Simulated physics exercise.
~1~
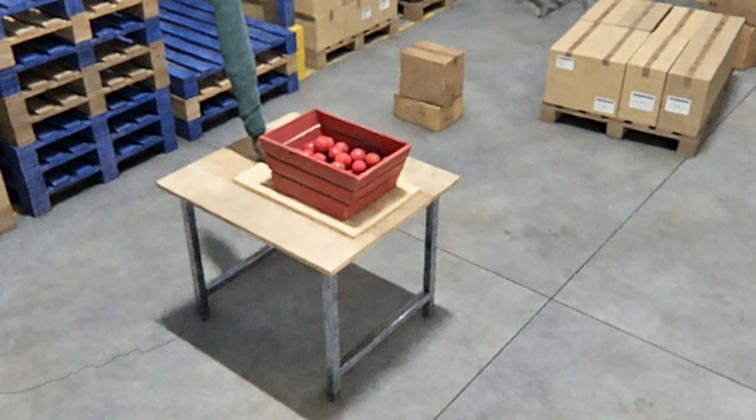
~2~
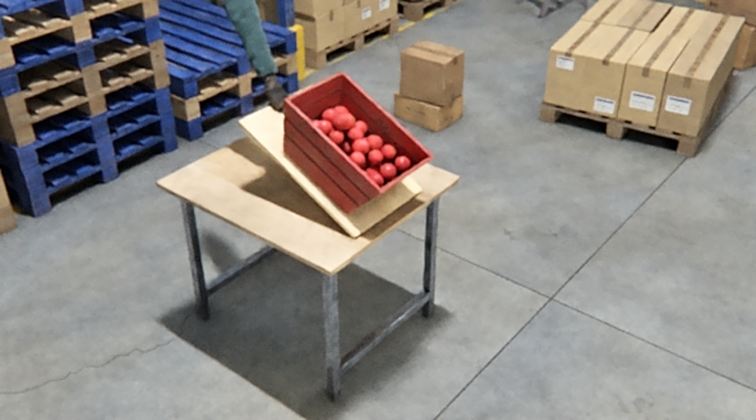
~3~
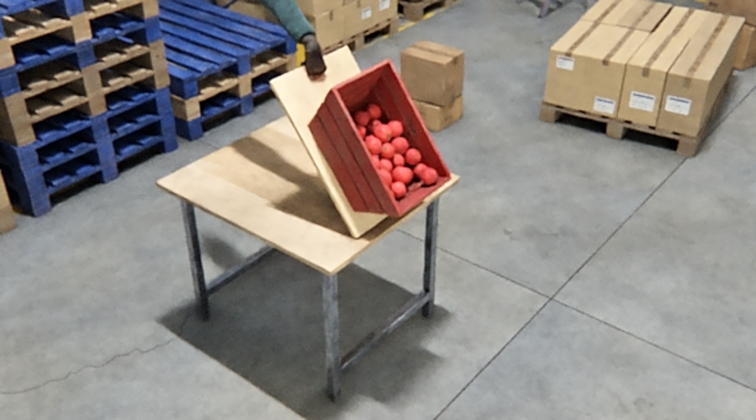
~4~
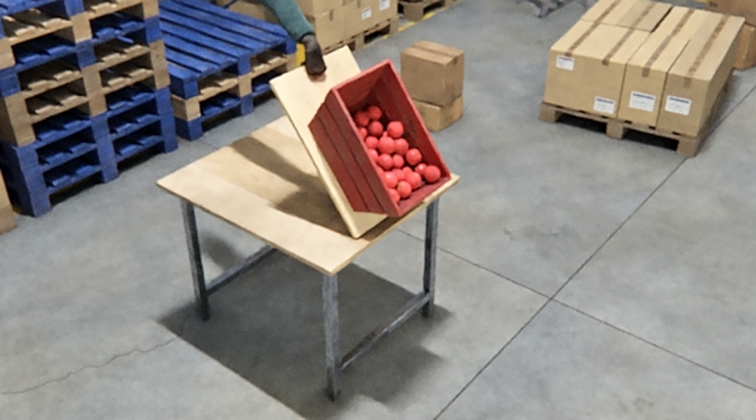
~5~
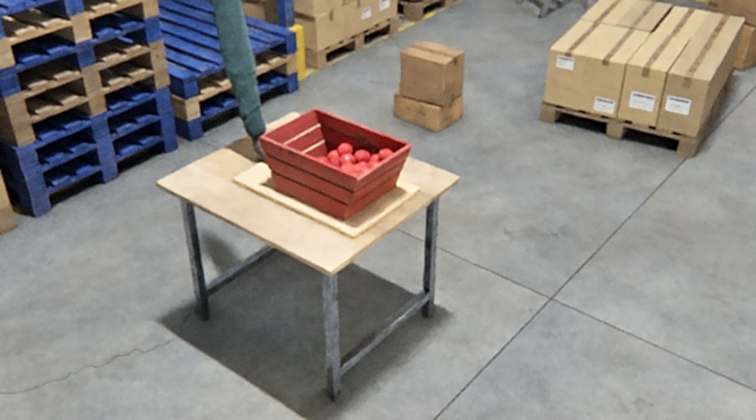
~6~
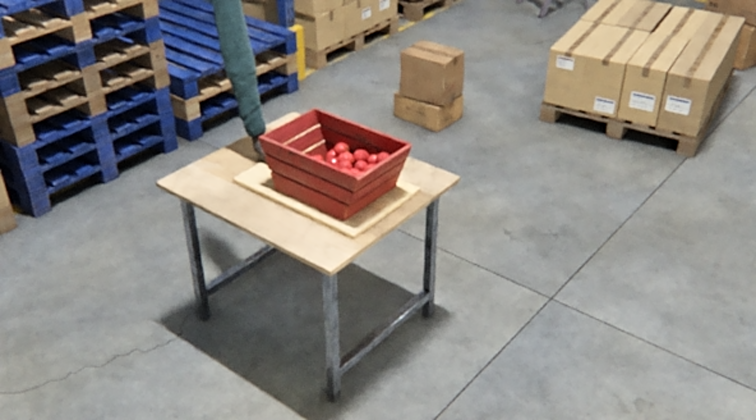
Gloved arm tilting a board with a red tote of tomatoes steeply on a table, then lowering it flat, none spilling out.
